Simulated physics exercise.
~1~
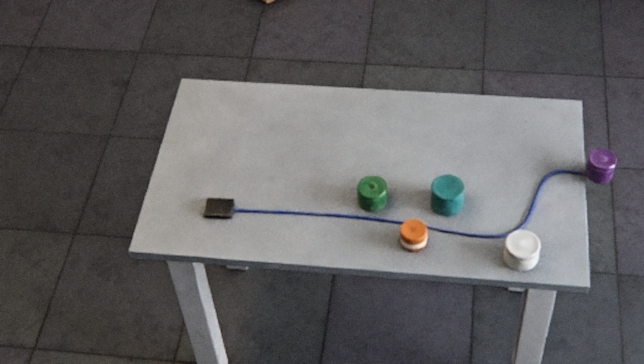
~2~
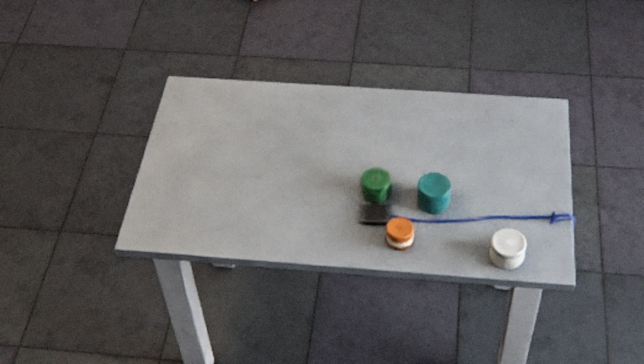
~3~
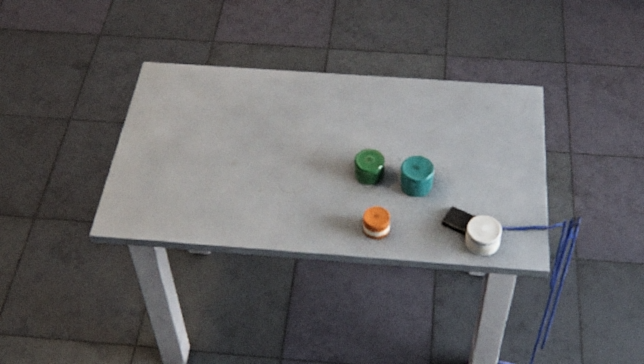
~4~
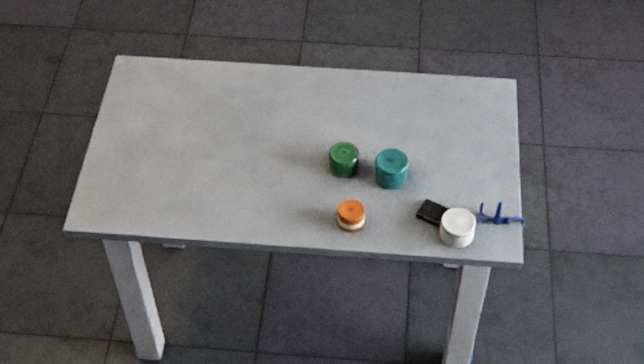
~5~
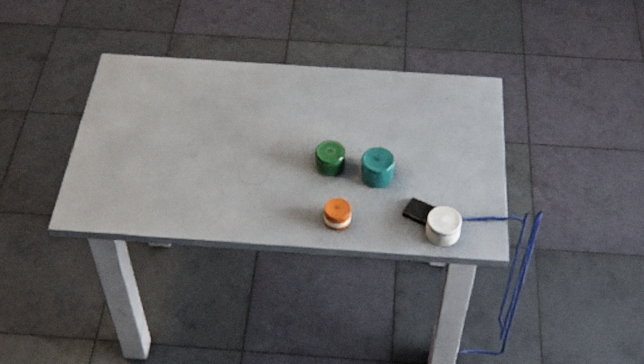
A pale grey table stands on dark floor tiles, seen from above at an angle. On it sit a green tub, a teal tub, an orange canister and a white canister, with a black phone at the left wired by a blue cable to a purple speaker at the right edge. The speaker drops out of sight over the edge, and the cable drags the phone rightward past the tubs, the green one shifting slightly. The phone comes to rest against the white canister, which barely moves. The cable whips about and finally hangs over the right edge.
